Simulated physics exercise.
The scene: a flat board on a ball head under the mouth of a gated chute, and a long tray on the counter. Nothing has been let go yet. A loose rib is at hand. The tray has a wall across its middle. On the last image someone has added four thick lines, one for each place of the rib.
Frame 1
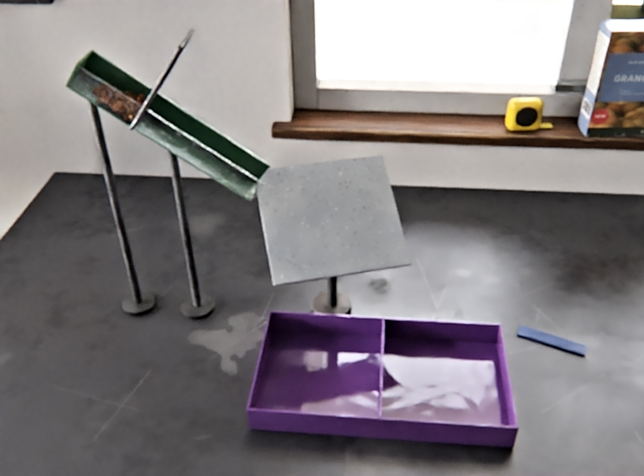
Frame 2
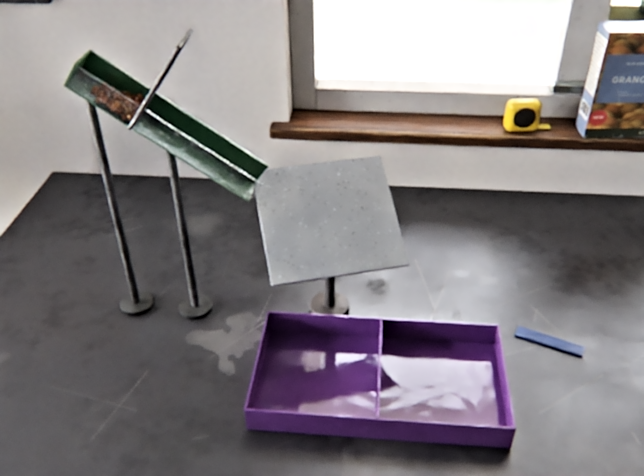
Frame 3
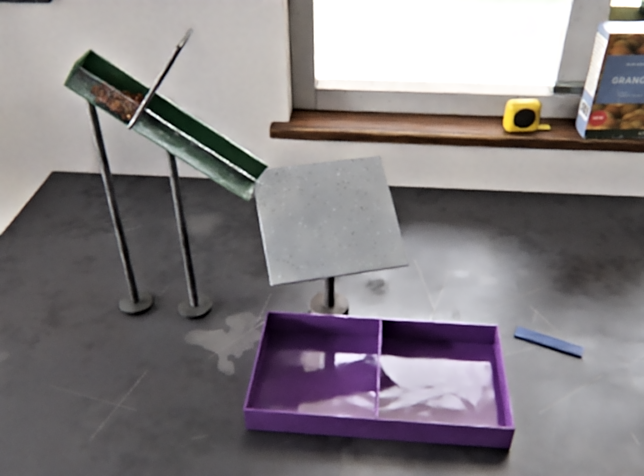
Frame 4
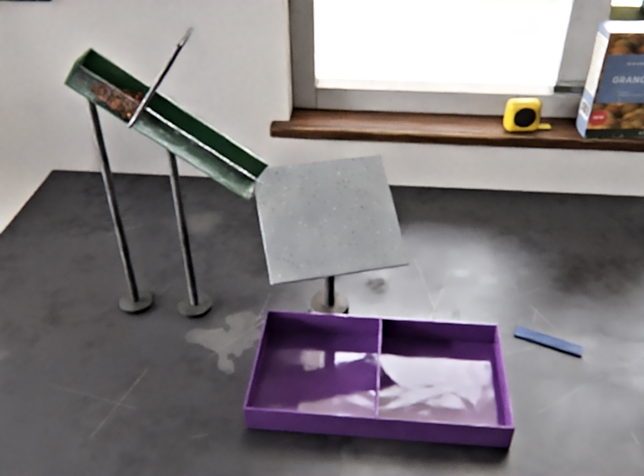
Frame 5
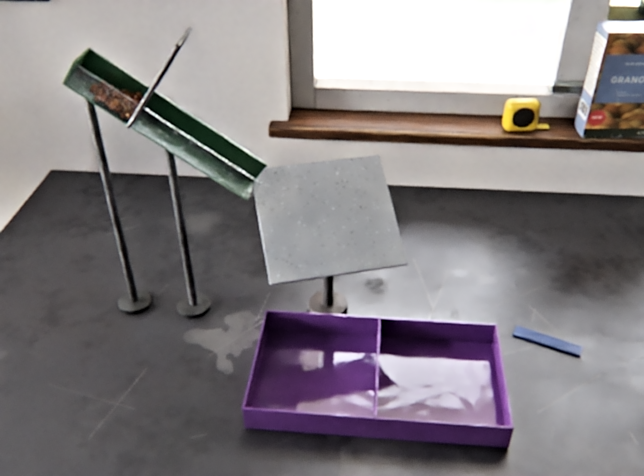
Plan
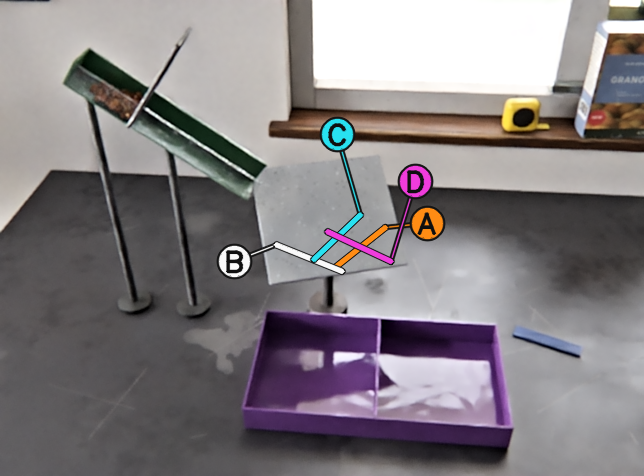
On a dark counter by a window, a green chute holding brown bits behind its gate stood above a tilted gray board and a divided purple tray, and nothing noticeably moved.
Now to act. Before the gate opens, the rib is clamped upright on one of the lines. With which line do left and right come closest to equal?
It is D.
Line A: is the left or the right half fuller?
More lands on the left.
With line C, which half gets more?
Left.
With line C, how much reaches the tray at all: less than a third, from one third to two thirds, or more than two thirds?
It is more than two thirds.
On the marked copy, line A from (385, 227) to (334, 267); line B from (276, 244) to (342, 271); line C from (360, 214) to (313, 259); line D from (327, 231) to (391, 261).
Choosing A, of what is caught, all but a few in the left half, a small share in the right.
Choosing B, of what is caught, a small share in the left half, the bulk in the right.
Choosing C, of what is caught, all but a few in the left half, a small share in the right.
Choosing D, of what is caught, close to half in the left half, close to half in the right.
